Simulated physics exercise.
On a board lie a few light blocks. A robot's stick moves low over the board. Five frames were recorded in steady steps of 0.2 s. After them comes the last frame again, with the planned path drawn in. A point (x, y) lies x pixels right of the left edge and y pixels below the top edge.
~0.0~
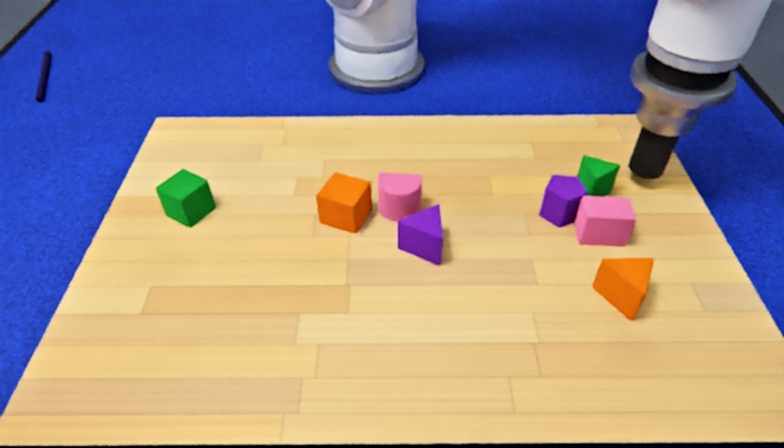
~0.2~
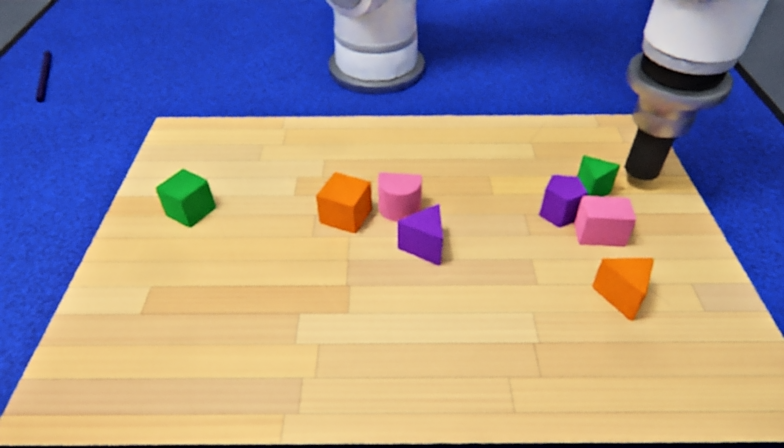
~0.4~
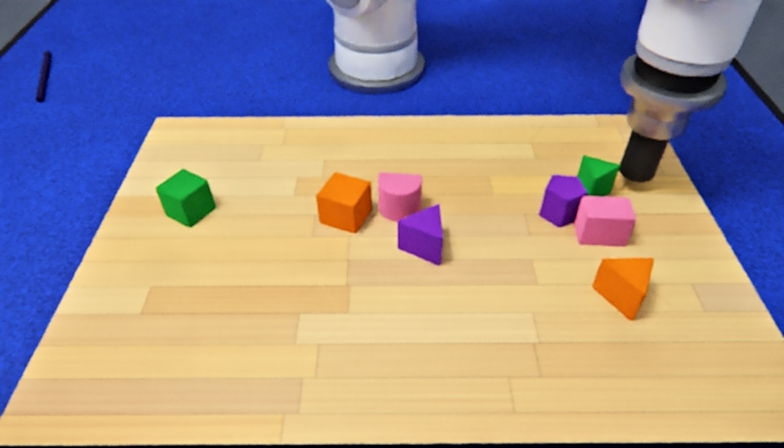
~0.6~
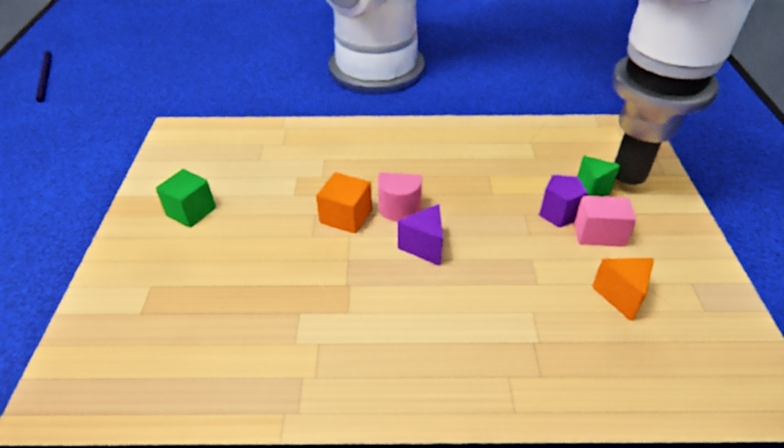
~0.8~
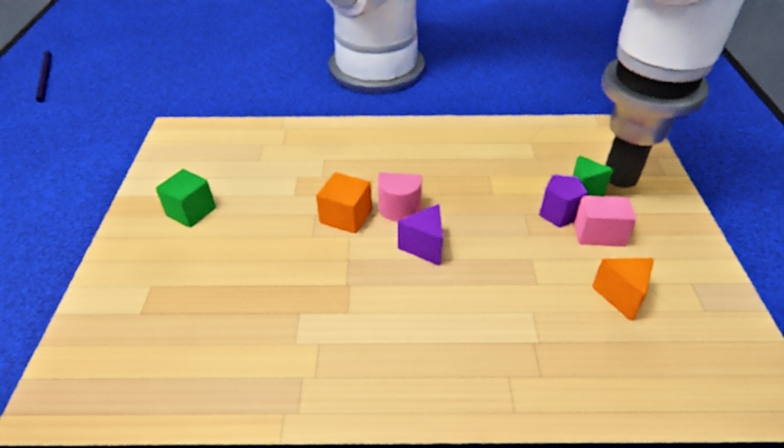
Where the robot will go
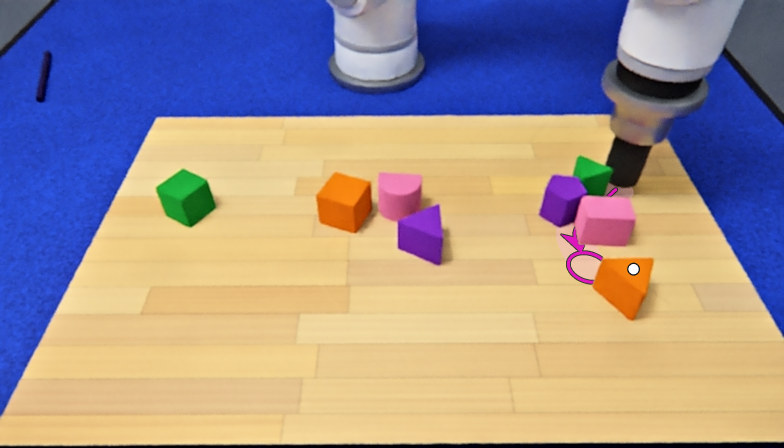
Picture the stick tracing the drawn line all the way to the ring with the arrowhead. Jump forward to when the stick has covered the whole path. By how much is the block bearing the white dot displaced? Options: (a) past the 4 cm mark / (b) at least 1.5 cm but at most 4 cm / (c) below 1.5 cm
b.
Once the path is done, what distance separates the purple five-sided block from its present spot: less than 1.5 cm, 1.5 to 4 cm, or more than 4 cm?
From 1.5 to 4 cm.
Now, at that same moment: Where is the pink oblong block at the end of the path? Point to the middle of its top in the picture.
I'd guess (635, 257).
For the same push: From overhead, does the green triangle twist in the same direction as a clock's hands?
I expect so.
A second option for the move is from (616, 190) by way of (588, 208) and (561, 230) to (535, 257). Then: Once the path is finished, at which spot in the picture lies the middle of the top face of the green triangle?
Roughly at (562, 168).
The line goes from (616, 190) through (594, 210) and (575, 233) to (588, 267); the dot is on the orange triangle.
What follows on the original path. One third of the way, stick (598, 197); purple five-sided block (559, 186), turned 25° anticlockwise; green triangle (574, 170), turned 75° clockwise.
Two thirds of the way, stick (579, 221); purple five-sided block (545, 190), turned 15° clockwise; green triangle (571, 170), turned 85° clockwise; pink oblong block (611, 227), turned 45° anticlockwise.
At the end, stick (593, 255); purple five-sided block (545, 190), turned 15° clockwise; green triangle (571, 170), turned 85° clockwise; pink oblong block (635, 257), turned 50° anticlockwise; orange triangle (655, 292), turned 20° anticlockwise.
